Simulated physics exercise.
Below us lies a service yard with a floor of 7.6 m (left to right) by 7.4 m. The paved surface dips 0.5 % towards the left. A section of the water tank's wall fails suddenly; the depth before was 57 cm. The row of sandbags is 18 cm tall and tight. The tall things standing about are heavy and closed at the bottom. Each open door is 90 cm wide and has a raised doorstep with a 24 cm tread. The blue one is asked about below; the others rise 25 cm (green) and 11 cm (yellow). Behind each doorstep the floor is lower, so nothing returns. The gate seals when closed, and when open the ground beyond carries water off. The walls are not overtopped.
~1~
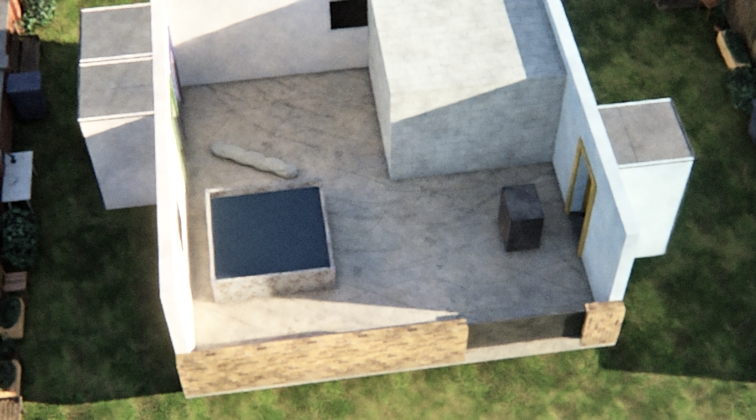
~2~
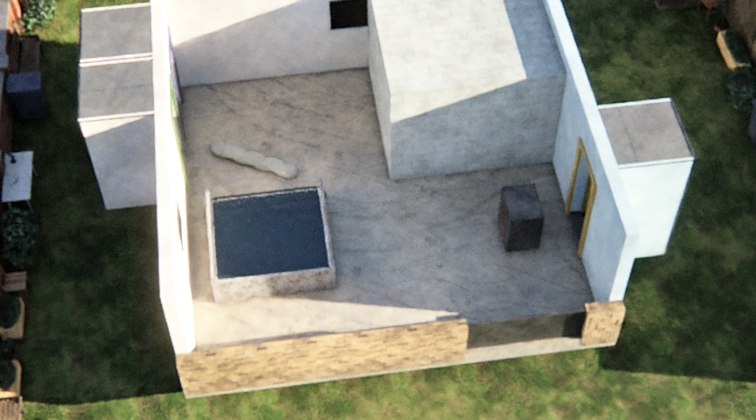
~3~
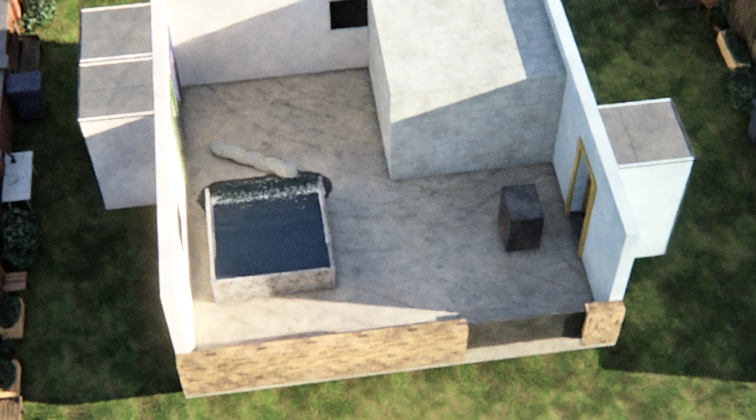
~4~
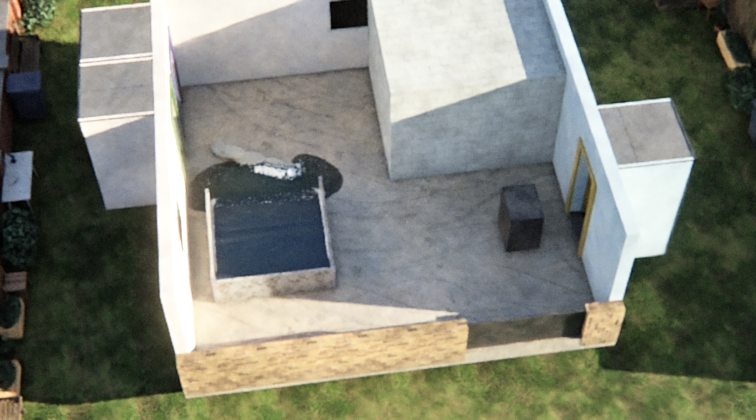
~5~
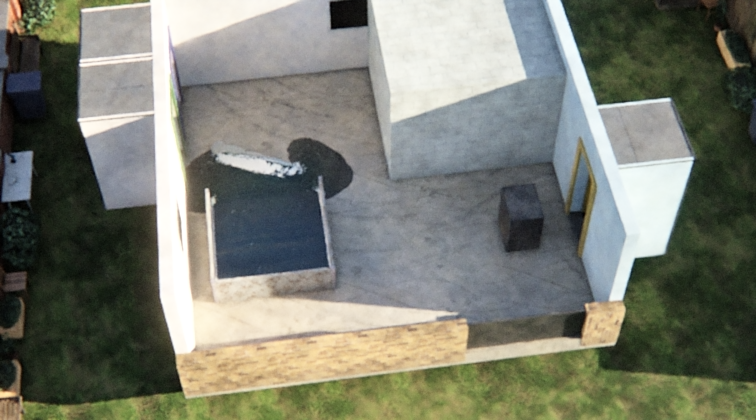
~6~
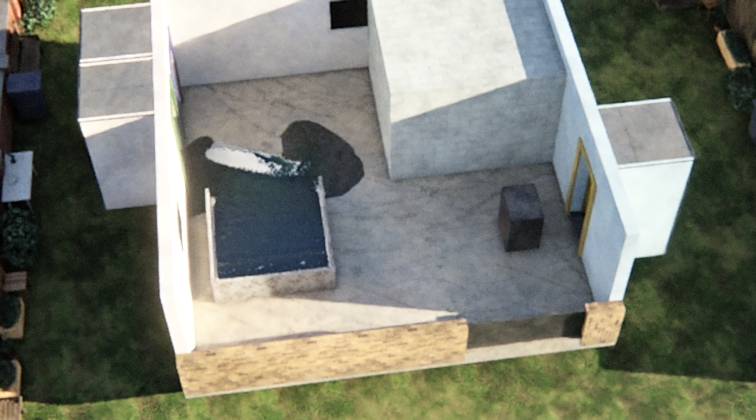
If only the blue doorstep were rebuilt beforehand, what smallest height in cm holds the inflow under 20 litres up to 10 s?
About 12.5 cm.
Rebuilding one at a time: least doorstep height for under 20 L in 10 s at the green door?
About 31 cm at green.
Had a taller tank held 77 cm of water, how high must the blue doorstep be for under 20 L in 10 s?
About 21 cm.
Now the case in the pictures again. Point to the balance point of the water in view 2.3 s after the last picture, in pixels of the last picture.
Around (266, 162).
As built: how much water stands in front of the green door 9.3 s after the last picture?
Roughly 10.5 cm deep.
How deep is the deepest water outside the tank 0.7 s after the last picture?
About 40 cm.
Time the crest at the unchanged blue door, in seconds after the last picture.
Near 2.8 s.
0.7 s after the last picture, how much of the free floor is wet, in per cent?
Near 30 per cent is wet.
Then, 0.7 s after the last picture water covers 30 % of the floor, deepest (40 cm) near (185, 160); 10 cm at the blue door, 0 litres in over its 10 cm doorstep.
Then, 2.3 s after the last picture water covers 40 % of the floor, deepest (30 cm) near (187, 180); 11 cm at the blue door, 5 litres in over its 10 cm doorstep.
Then, 9.3 s after the last picture water covers 85 % of the floor, deepest (12 cm) near (250, 200); 10 cm at the blue door, 44 litres in over its 10 cm doorstep.
At the blue door as built, the water peaked near 15 cm, 2.9 s after the last picture.
With a doorstep of 10 cm, 44 litres would have come in within the 10 s; with 13.5 cm, 15 litres. So under 20 litres takes about 12.5 cm.
